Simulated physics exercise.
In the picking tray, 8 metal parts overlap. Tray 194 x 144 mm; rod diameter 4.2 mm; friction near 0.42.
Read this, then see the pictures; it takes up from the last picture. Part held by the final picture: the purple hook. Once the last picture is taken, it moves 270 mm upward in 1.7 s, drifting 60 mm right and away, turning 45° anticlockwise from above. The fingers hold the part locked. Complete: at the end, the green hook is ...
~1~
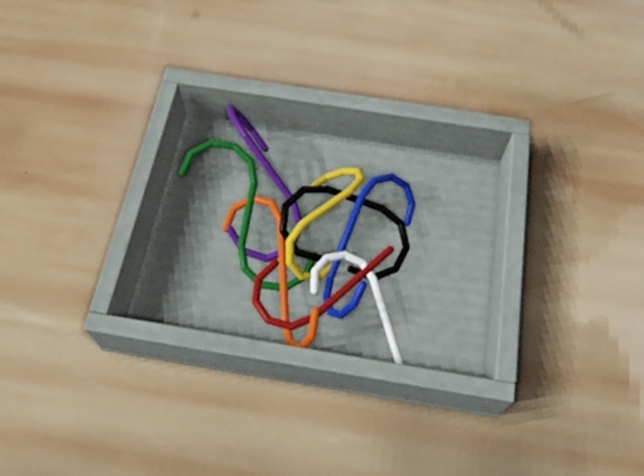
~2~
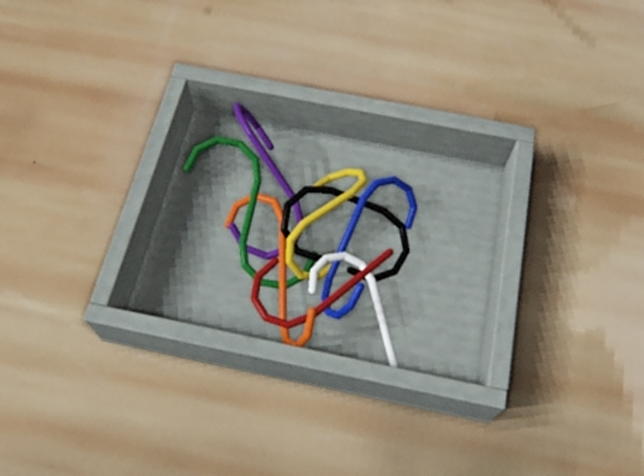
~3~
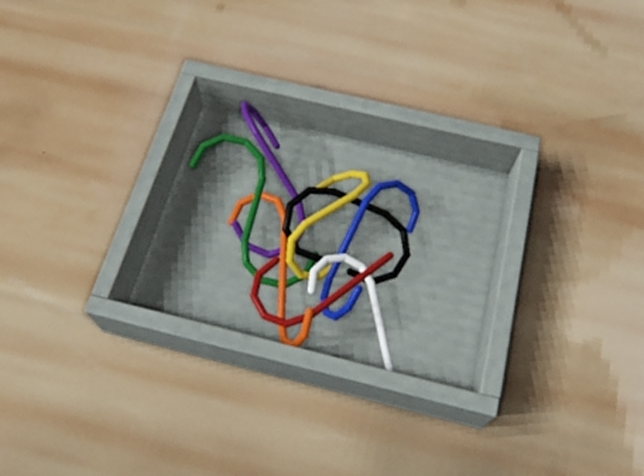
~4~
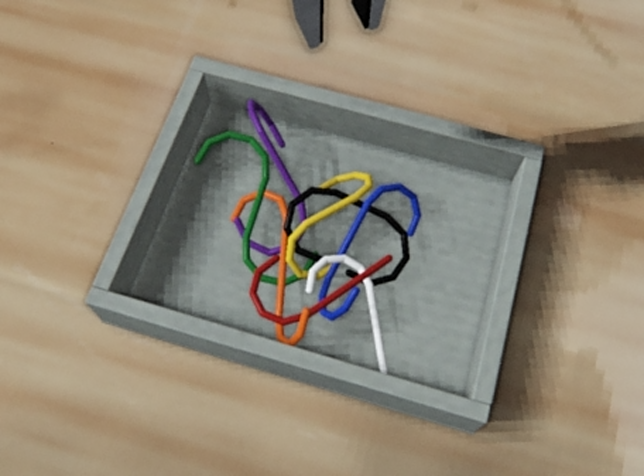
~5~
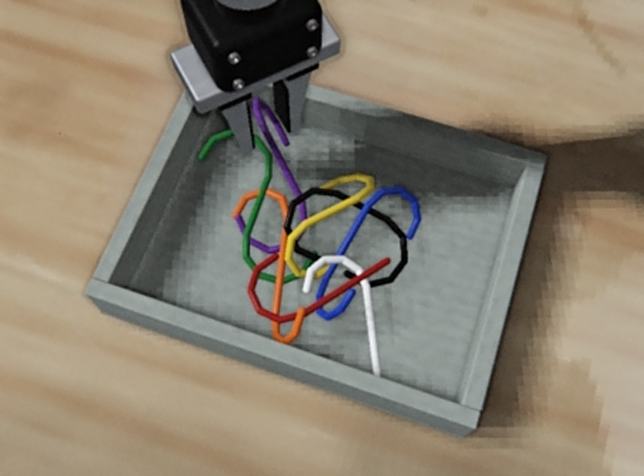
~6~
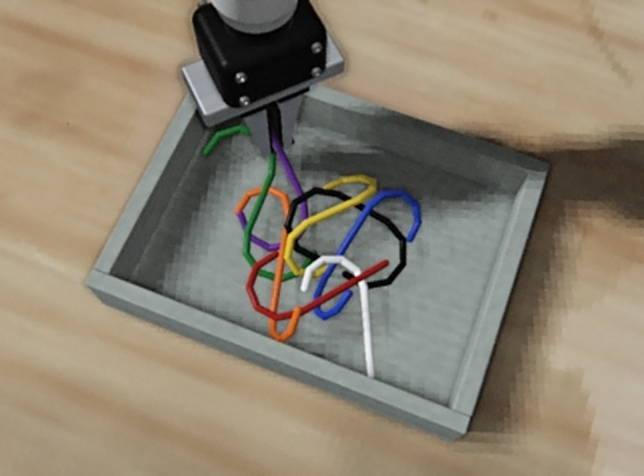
... hanging in the air.
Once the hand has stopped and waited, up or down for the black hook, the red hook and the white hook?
Once things settle, the black hook remains where it was, the red hook is carried along, and the white hook remains where it was.
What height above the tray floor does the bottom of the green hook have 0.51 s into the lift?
Height: Approx. 0 mm.
Then, 0.51 s into the lift, lowest point more than 20 mm over the tray floor, purple hook 58 mm.
Then, 0.93 s into the lift, lowest point more than 20 mm over the tray floor, purple hook 158 mm, green hook 70 mm, orange hook 67 mm.
Then, 1.70 s into the lift, lowest point more than 20 mm over the tray floor, purple hook 272 mm, green hook 183 mm, orange hook 181 mm, red hook 109 mm.
Finally, hanging purple hook 272 mm, green hook 183 mm, orange hook 181 mm, red hook 108 mm; the other 4 are down.
